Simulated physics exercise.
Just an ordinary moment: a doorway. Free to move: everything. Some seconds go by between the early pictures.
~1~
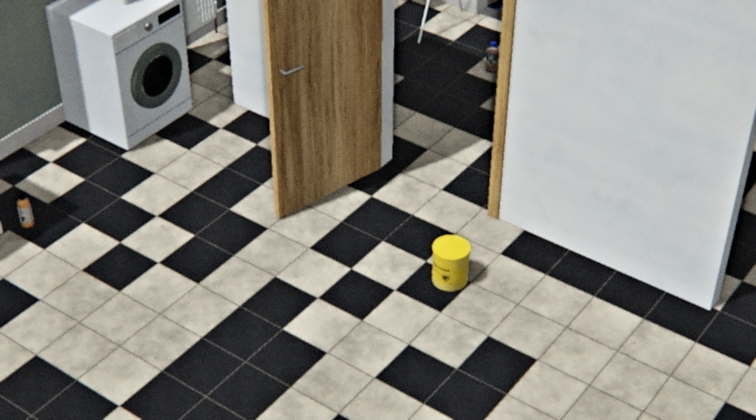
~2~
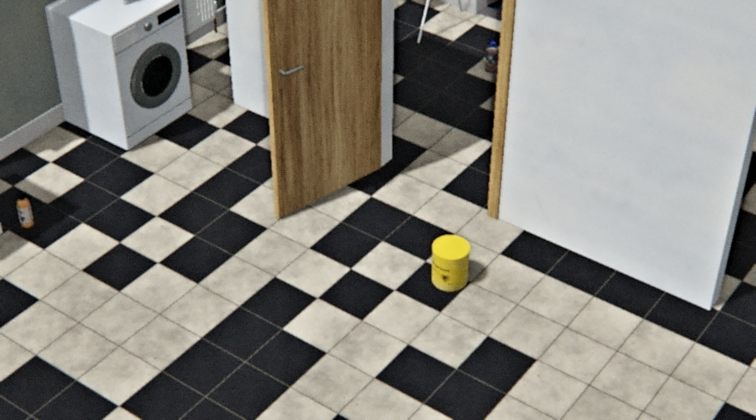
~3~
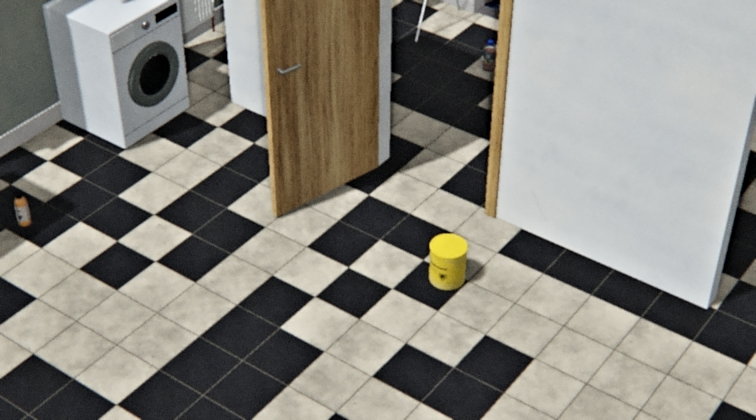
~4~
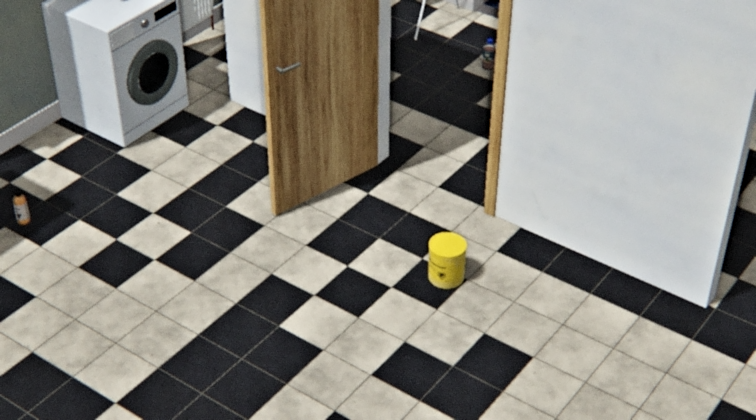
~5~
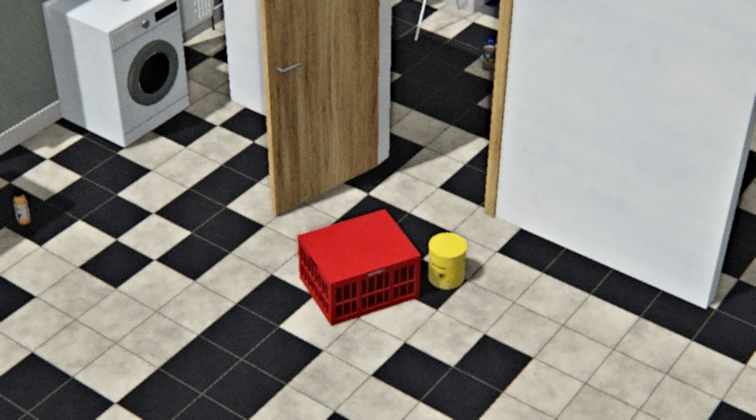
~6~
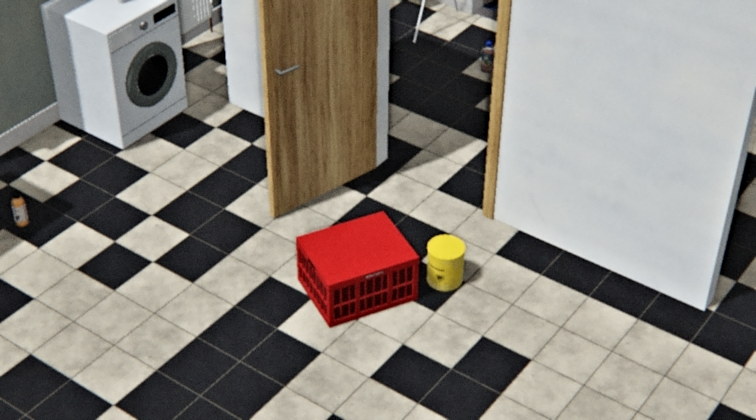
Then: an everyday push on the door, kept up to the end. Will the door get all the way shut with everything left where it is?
Yes.
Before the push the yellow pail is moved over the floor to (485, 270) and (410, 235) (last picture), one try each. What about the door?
Well, on the first go it makes it all the way, and on the second it is held back.
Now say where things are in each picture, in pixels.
The first frame shows door wide open and still; yellow pail (451, 263).
The second frame shows door wide open and still; yellow pail (450, 263).
The third frame shows door wide open and still; yellow pail (448, 262).
The fourth frame shows door wide open and still; yellow pail (447, 261).
The fifth frame shows door wide open and still; yellow pail (447, 261).
The sixth frame shows door wide open and still; red chest (357, 269); yellow pail (446, 263).
Then, 0.90 s after the last picture, door at 69°.
Then, 1.40 s after the last picture, door at 30°.
At rest, door at 0°; both in place. Seen from the same camera at the end, red chest near (357, 269).
